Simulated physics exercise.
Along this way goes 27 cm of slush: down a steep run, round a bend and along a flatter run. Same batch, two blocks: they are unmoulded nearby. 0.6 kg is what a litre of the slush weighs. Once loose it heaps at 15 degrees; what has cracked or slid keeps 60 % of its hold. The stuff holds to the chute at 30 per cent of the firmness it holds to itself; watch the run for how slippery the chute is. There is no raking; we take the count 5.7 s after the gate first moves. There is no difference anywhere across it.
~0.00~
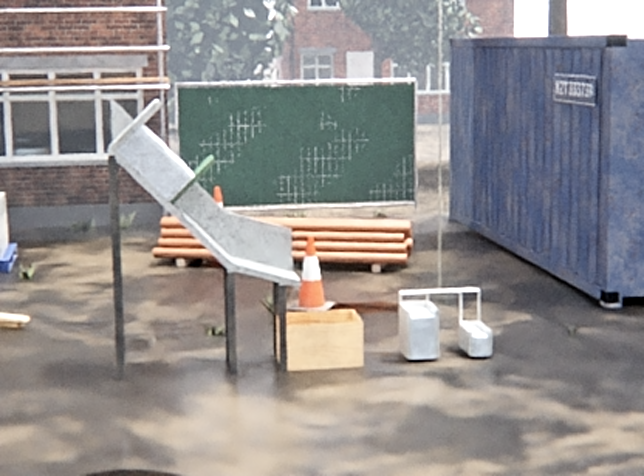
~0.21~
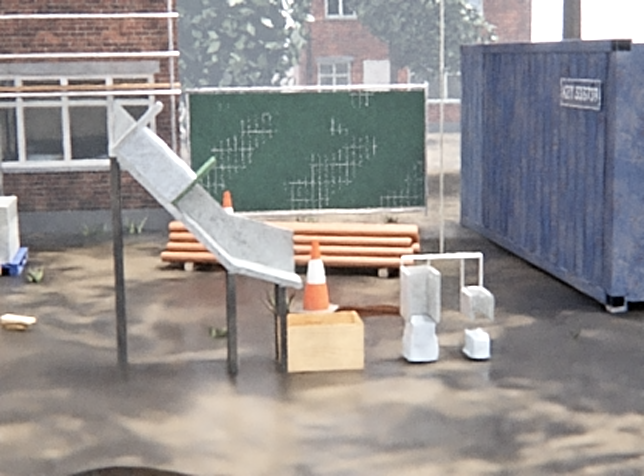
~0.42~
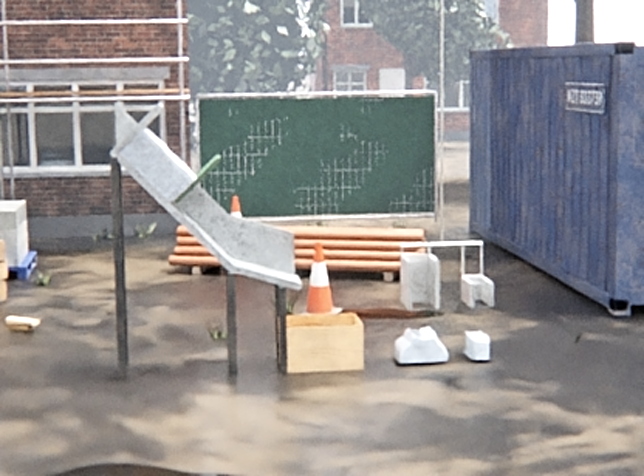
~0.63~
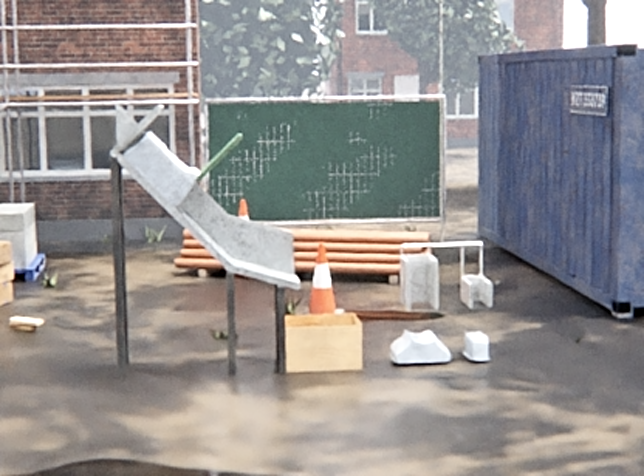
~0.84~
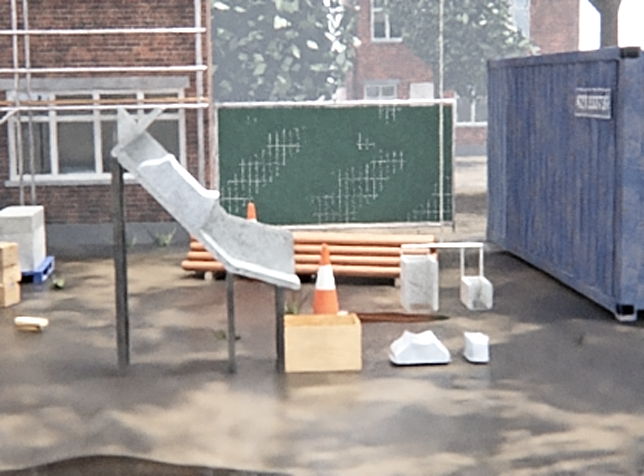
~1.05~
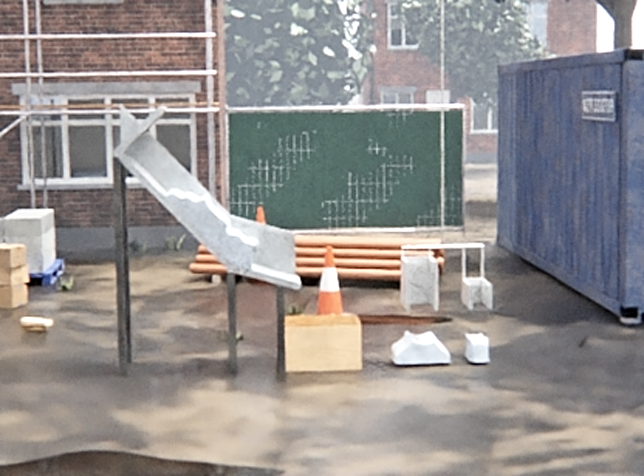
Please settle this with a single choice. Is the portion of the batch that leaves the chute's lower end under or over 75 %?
The portion of the batch that leaves the chute's lower end comes out over.
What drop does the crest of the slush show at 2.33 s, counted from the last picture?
Roughly 58.5 cm.
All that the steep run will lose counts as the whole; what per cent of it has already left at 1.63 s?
I'd say near 100 per cent.
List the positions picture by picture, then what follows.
In the first frame, foremost bit of the slush at (192, 175); block heights 34 cm, 16 cm (left to right).
In the second frame, foremost bit of the slush at (193, 176); block heights 32 cm, 16 cm (left to right).
In the third frame, foremost bit of the slush at (193, 177); block heights 22 cm, 16 cm (left to right).
In the fourth frame, foremost bit of the slush at (197, 176); block heights 20 cm, 16 cm (left to right).
In the fifth frame, foremost bit of the slush at (216, 199); block heights 20 cm, 16 cm (left to right).
In the sixth frame, foremost bit of the slush at (255, 247); block heights 20 cm, 16 cm (left to right).
After 1.63 s, none is on the steep run, 41 % on the flatter one and 59 % past the end.
After 2.33 s, none is on the steep run, 13 % on the flatter one and 87 % past the end.
After 3.02 s, none is on the steep run, 13 % on the flatter one and 87 % past the end.
After 3.71 s, none is on the steep run, 13 % on the flatter one and 87 % past the end.
After 6.09 s, none is on the steep run, 13 % on the flatter one and 87 % past the end.
